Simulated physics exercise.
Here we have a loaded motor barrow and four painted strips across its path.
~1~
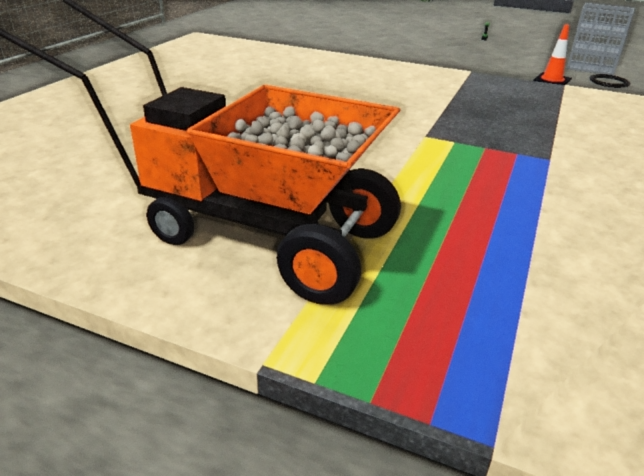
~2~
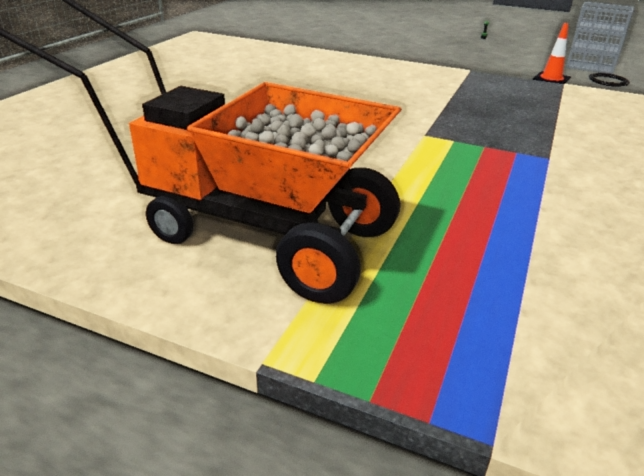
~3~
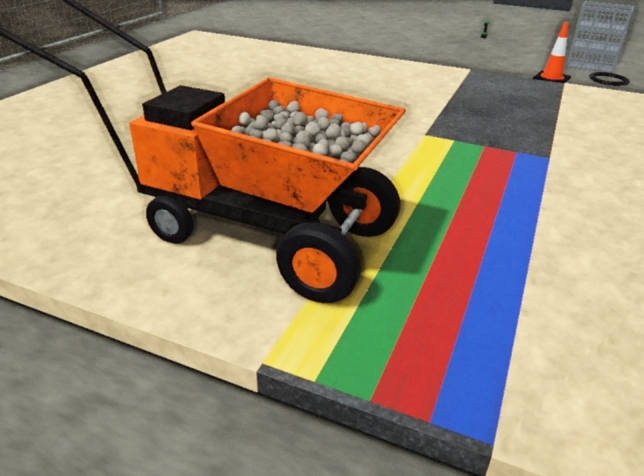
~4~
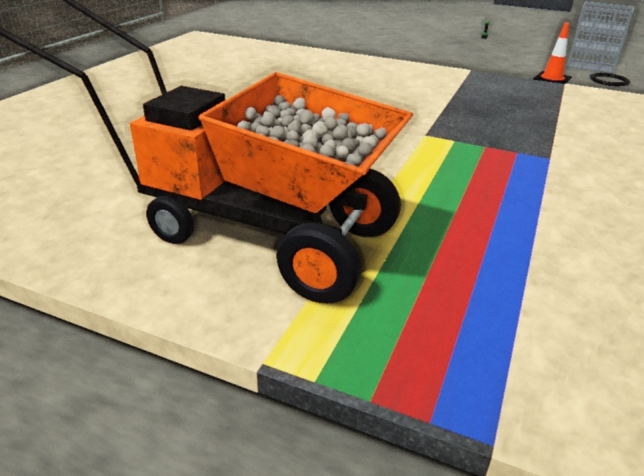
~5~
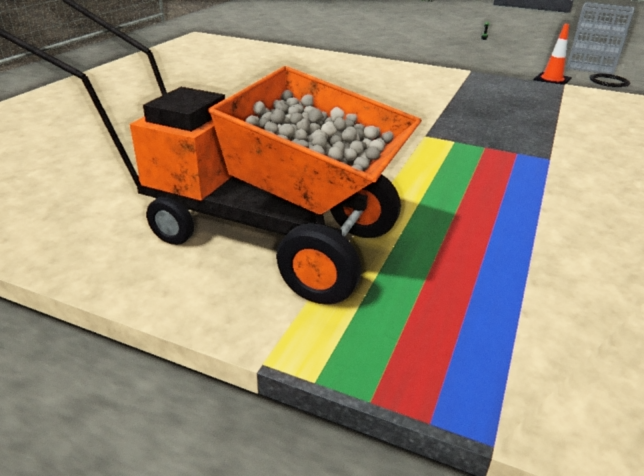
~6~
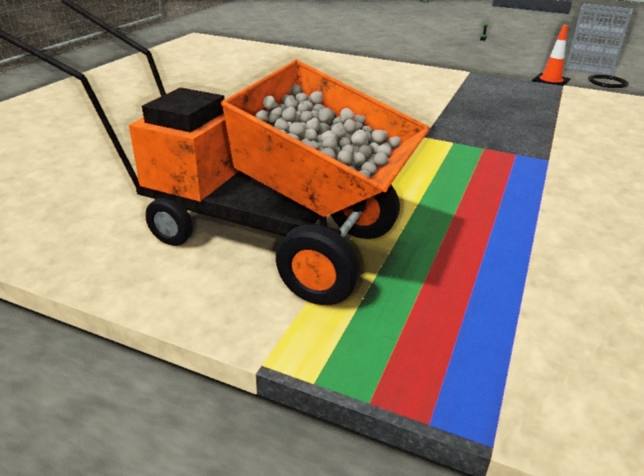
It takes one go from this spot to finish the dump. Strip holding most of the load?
Blue.
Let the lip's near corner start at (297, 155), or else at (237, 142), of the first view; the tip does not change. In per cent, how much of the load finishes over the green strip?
In order, 30 % followed by 40 %.
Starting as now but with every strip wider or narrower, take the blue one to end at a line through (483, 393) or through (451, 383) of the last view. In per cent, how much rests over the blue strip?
The first one comes out at 40 percent, while the second comes out at 30 percent.
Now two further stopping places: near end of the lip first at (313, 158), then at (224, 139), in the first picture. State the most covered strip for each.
First spot: Red; second spot: The strip in yellow.
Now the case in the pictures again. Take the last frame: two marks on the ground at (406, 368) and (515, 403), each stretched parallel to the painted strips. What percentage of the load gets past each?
Roughly 90 and 20 percent.
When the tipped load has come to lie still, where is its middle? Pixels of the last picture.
Somewhere around (487, 301) in the last picture.
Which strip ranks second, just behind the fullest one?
It's the red one.
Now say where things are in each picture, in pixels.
In the first frame, lip of the skip near (348, 165), level; top of the load near (296, 136), river pebbles; yellow strip near (315, 332); green strip near (365, 348); red strip near (418, 365); blue strip near (475, 384).
In the second frame, lip of the skip near (349, 165), level; top of the load near (284, 131).
In the third frame, lip of the skip near (354, 167), tipped barely; top of the load near (281, 124).
In the fourth frame, lip of the skip near (363, 172), tipped a little; top of the load near (283, 134).
In the fifth frame, lip of the skip near (373, 179), tipped a little; top of the load near (284, 123).
In the sixth frame, lip of the skip near (384, 189), tipped clearly; top of the load near (294, 120); yellow strip near (314, 332); green strip near (364, 348); red strip near (417, 366); blue strip near (474, 384).
Shortly afterwards, skip tipped steeply; the whole lot in the skip.
Next, skip tipped steeply; the bulk in the skip; a little over the red strip; a little over the blue strip; only a few off the paint.
Some moments later, skip tipped right over; near a quarter in the skip; a little over the red strip; near a third over the blue strip; near a quarter off the paint.
In the end, skip tipped right over; none at all over the yellow strip; only a few over the green strip; near a third over the red strip; near half over the blue strip; near a quarter off the paint.
